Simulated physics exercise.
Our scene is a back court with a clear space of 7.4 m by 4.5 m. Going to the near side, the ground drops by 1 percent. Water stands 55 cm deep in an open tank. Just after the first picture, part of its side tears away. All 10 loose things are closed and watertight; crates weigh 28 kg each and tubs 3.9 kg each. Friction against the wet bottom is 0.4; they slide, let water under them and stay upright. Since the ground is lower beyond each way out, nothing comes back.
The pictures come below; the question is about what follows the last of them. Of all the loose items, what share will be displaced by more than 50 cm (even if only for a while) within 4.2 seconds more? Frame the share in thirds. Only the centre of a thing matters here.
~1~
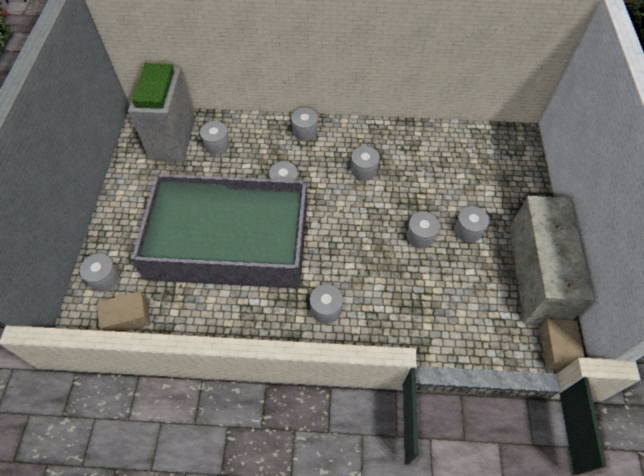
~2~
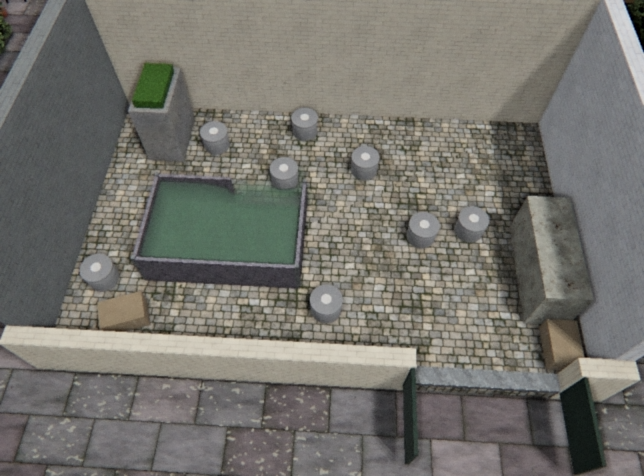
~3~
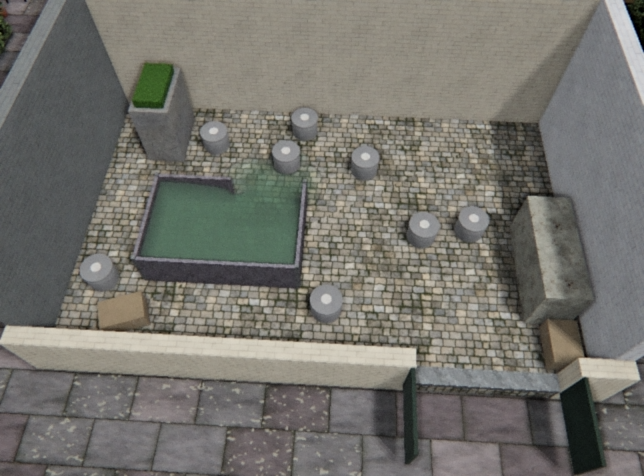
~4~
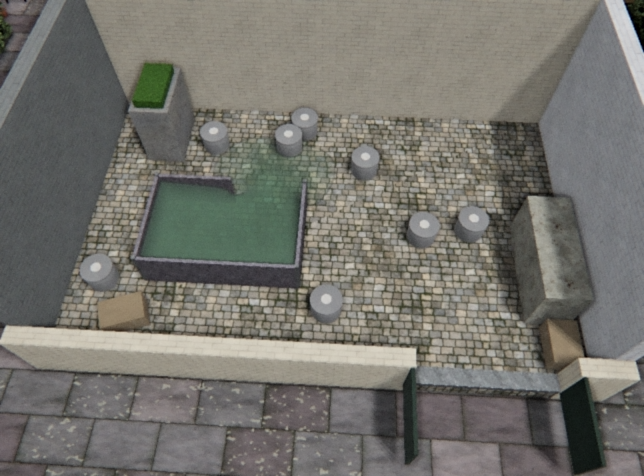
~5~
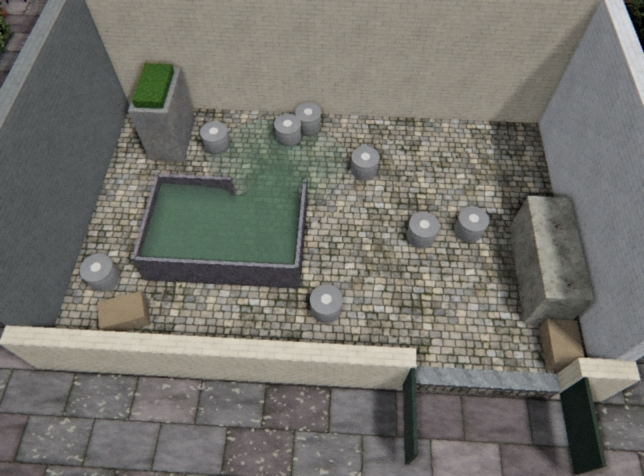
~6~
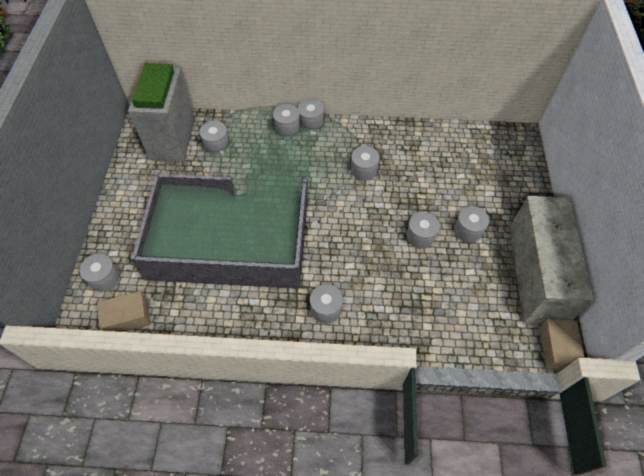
That comes to from one to two thirds.
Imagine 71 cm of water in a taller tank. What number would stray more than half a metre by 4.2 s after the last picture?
With that change, 6 of them.
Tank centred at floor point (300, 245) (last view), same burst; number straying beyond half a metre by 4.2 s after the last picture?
The count would be 4.
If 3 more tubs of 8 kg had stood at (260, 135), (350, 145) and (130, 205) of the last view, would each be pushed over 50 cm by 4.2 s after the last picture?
Order as given: Goes farther, goes farther, goes farther.
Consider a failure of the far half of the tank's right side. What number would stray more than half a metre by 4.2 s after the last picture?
In that case the number is 3.
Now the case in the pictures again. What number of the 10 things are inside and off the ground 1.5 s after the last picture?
That would be 3 of them.
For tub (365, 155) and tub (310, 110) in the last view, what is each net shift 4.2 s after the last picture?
Going in order, that's 200 cm for one and 400 cm for the other.
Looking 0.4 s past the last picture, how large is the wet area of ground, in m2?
Flooded: Near 8.5 m2.
Then, 0.4 s after the last picture 1 of 10 are over 50 cm from their spots; 2 afloat.
Then, 1.5 s after the last picture 3 of 10 are over 50 cm from their spots; 3 afloat.
Then, 2.8 s after the last picture 4 of 10 are over 50 cm from their spots; 3 afloat.
Then, 4.2 s after the last picture 4 of 10 are over 50 cm from their spots, and 4 have been at some point; 4 afloat.
